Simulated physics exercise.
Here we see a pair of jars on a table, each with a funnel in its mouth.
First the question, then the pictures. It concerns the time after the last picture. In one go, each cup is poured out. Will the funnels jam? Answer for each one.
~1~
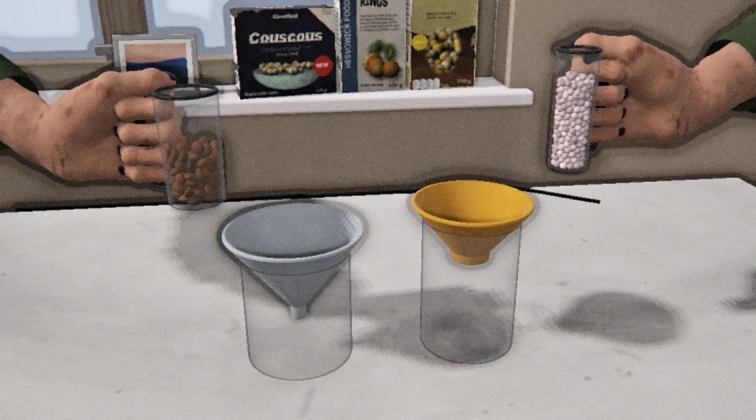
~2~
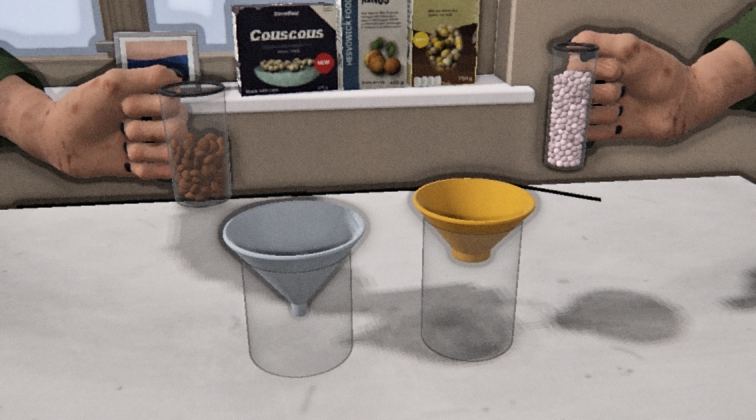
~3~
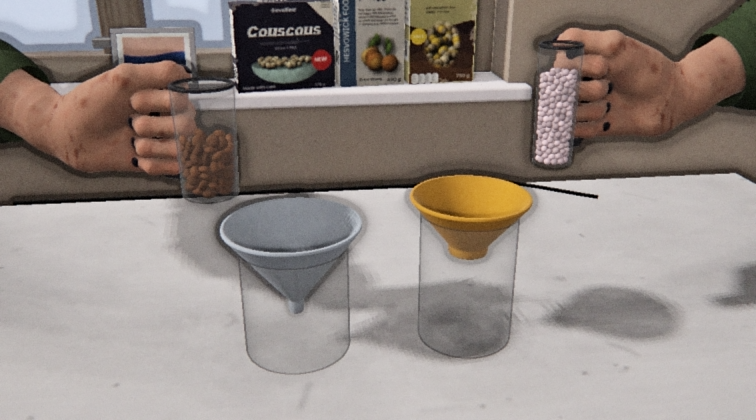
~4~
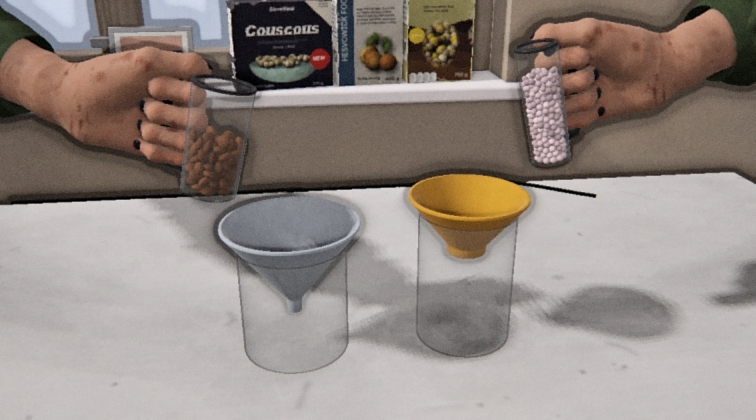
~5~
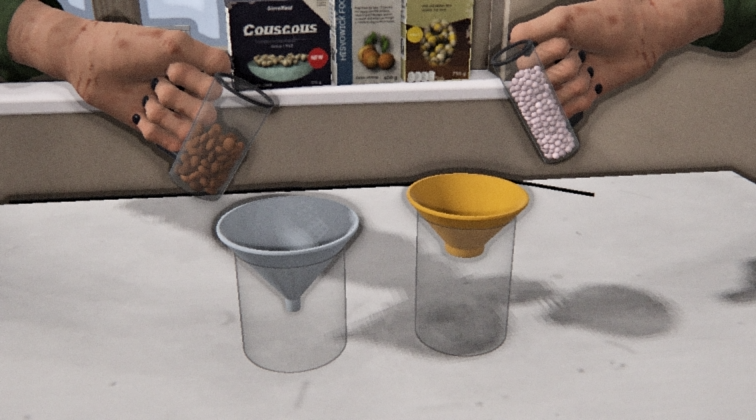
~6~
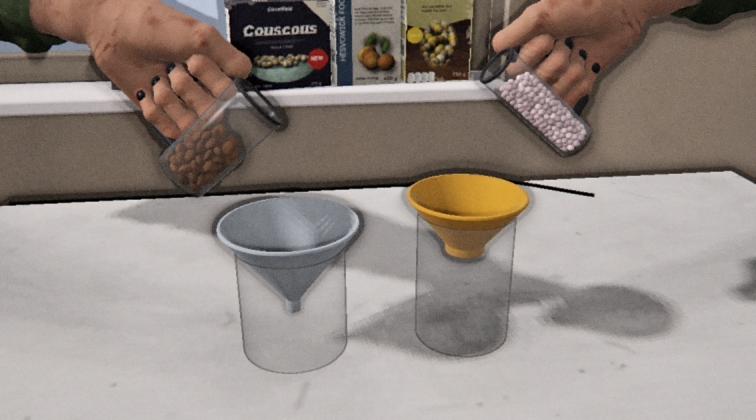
Left funnel: Yes, it jams; right: No, it flows.
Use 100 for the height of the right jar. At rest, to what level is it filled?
Result: Roughly 10 per cent.
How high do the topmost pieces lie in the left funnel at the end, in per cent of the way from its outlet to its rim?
Call it 75 in a hundred or thereabouts.
Then, 0.33 s on from there, left, the whole lot still in the cup; right, the whole lot still in the cup.
Then, 0.63 s on from there, left, the whole lot still in the cup; right, the bulk still in the cup, a little in or over the funnel, only a few down in the jar.
Then, 0.88 s on from there, left, near half still in the cup, near half in or over the funnel; right, near a third still in the cup, near a third in or over the funnel, near a quarter down in the jar.
In the end, left, the whole lot stuck in the funnel, none at all down in the jar; right, the whole lot down in the jar.
